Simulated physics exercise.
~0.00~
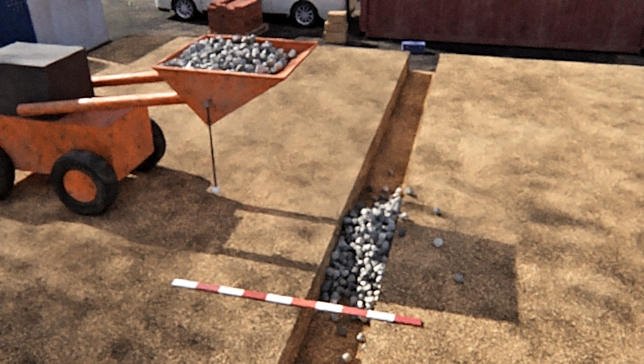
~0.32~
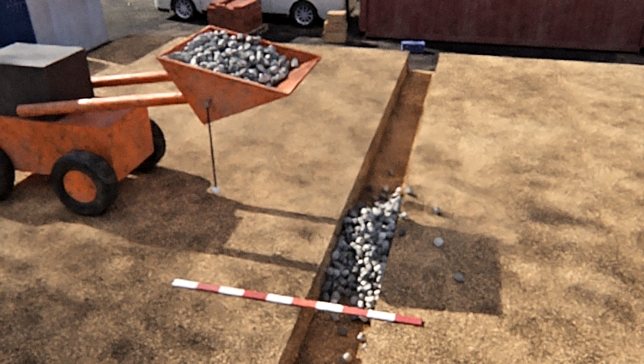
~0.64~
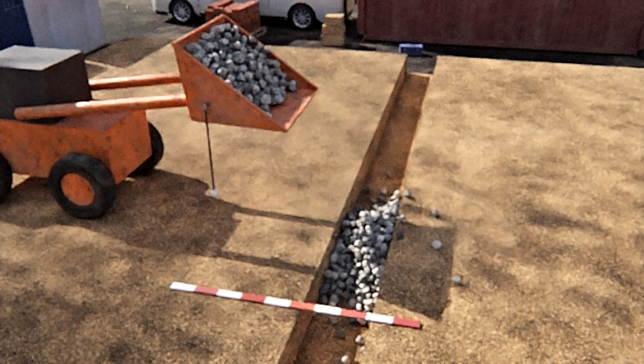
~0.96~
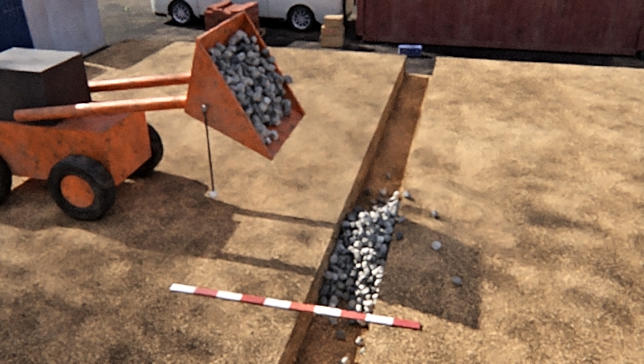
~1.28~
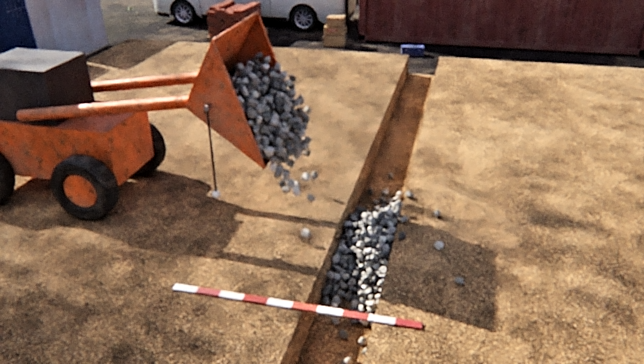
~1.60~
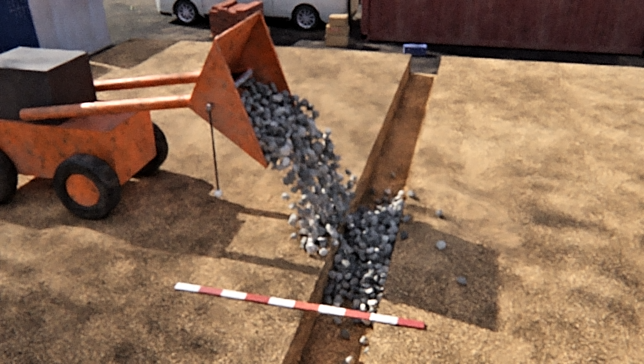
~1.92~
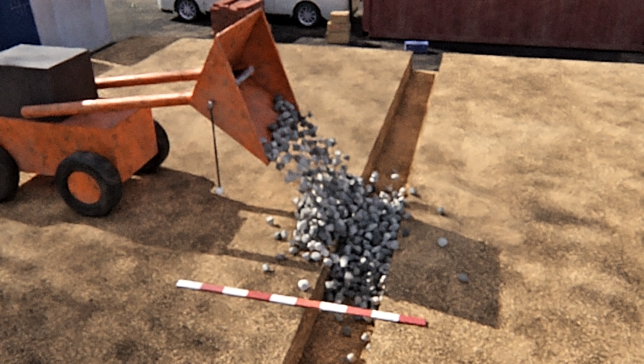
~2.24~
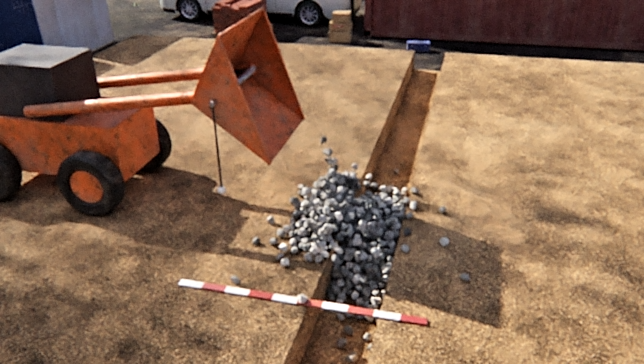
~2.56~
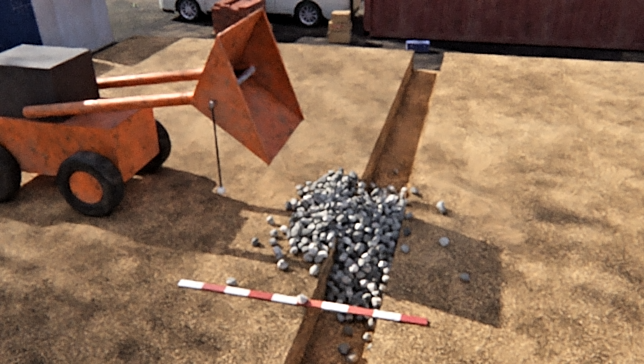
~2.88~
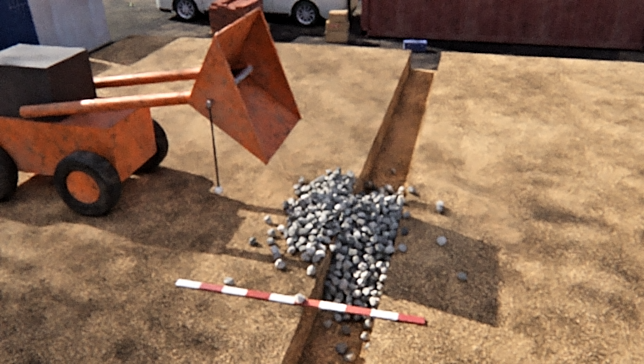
In the video, an orange loader tips its bucket of gray stones forward and down to the right, and they pour toward a narrow trench already partly filled with stones. The bucket ends empty, with the stones heaped over the trench's near-left edge and inside it.
